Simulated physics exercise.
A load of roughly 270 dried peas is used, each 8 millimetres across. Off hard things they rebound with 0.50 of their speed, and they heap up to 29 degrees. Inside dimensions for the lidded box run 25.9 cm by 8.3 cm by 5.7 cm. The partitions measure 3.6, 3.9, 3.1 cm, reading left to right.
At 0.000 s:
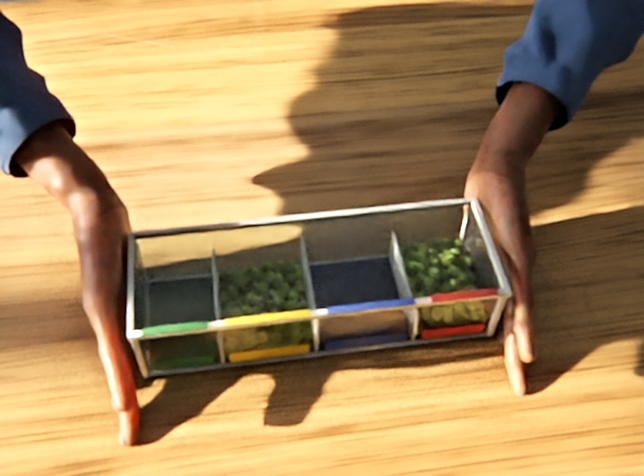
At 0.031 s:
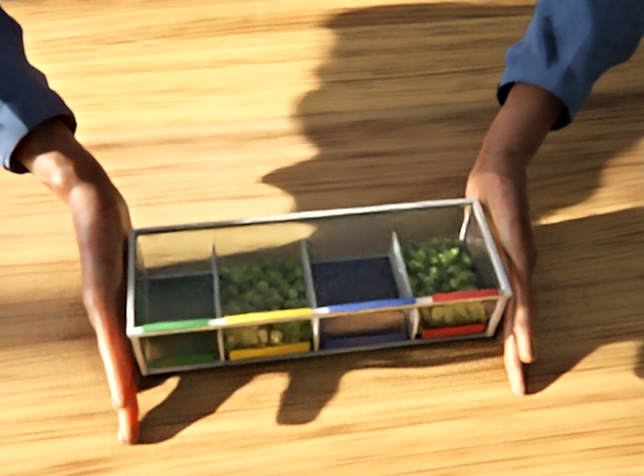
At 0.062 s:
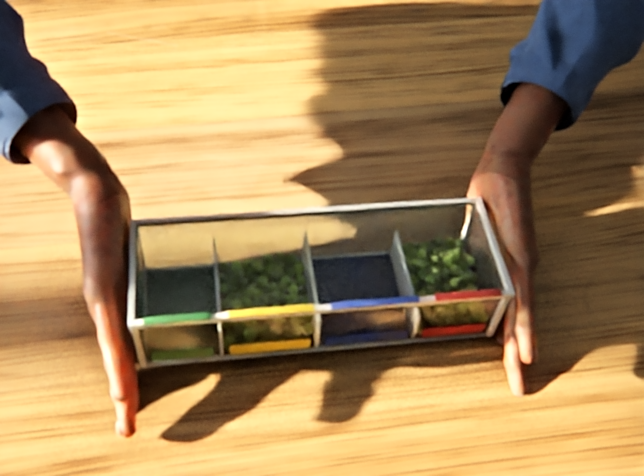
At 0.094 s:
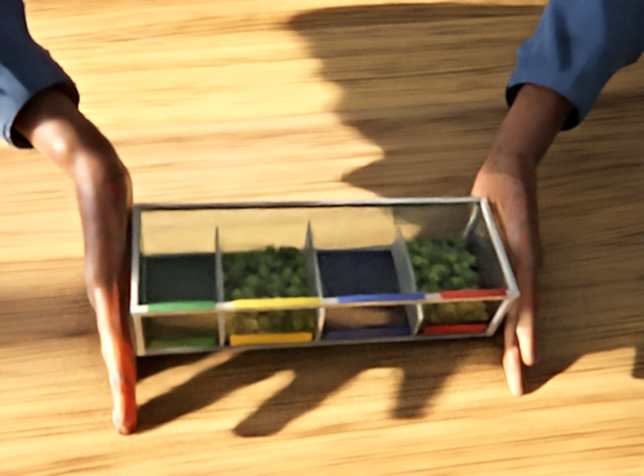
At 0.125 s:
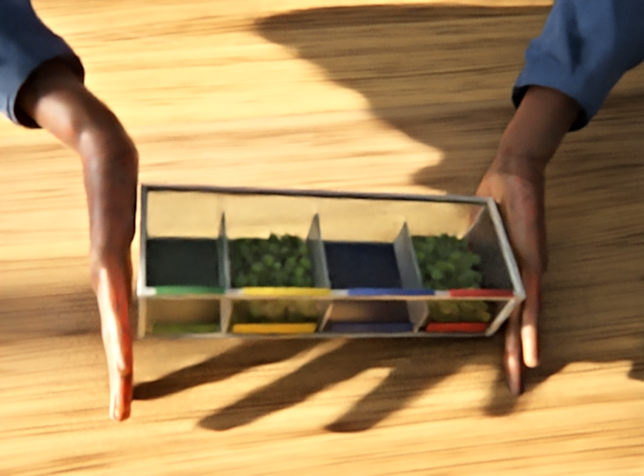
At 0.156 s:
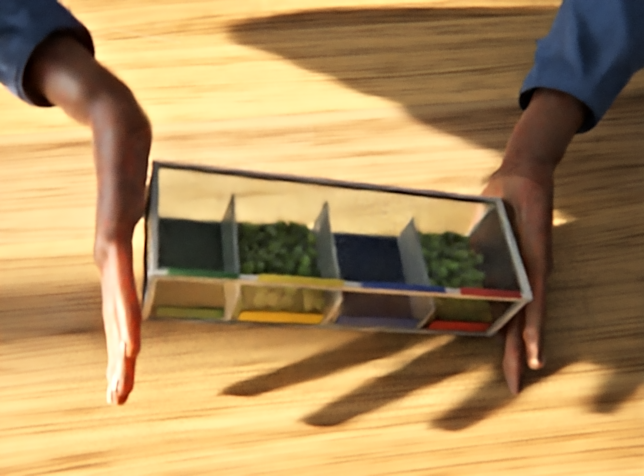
To begin with, two hands hold a clear box of four colour-marked compartments nearly level above a wooden surface, with green peas in the yellow and red sections. The left end then rises gradually, slanting the box down toward the right, while the peas stay in their compartments and shadows shift below.
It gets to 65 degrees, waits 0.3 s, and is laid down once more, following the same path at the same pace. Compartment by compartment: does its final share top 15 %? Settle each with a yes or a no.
Red: Clears the bar; blue: Does not clear the bar; green: Does not clear the bar; yellow: Clears the bar.
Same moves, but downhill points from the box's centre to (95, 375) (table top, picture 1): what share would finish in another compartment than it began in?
Around 30 percent of them.
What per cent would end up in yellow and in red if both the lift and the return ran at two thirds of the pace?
Expect yellow at 40 percent and red at 60 percent.
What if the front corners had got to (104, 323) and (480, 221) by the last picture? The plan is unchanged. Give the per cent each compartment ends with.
Red 30 %; blue 20 %; green 10 %; yellow 45 %.
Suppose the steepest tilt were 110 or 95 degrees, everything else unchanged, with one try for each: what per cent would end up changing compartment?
I'd put them near 35 and 30 percent in that order.
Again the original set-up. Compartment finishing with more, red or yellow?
Fuller: Red.
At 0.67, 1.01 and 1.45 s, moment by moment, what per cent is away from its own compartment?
Taking the three times in turn, it reads 0, 0 and 0.
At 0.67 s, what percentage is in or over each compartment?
The split is red at 60, blue at 0, green at 0 and yellow at 40 per cent.
After 0.67 s, tilt 65 degrees; red 60 %, yellow 40 %.
After 1.01 s, tilt 39 degrees; red 60 %, yellow 40 %.
After 1.45 s, tilt 0 degrees; red 60 %, yellow 40 %.
By 2.0 s all is still; red 60 %, blue 0 %, green 0 %, yellow 40 %.
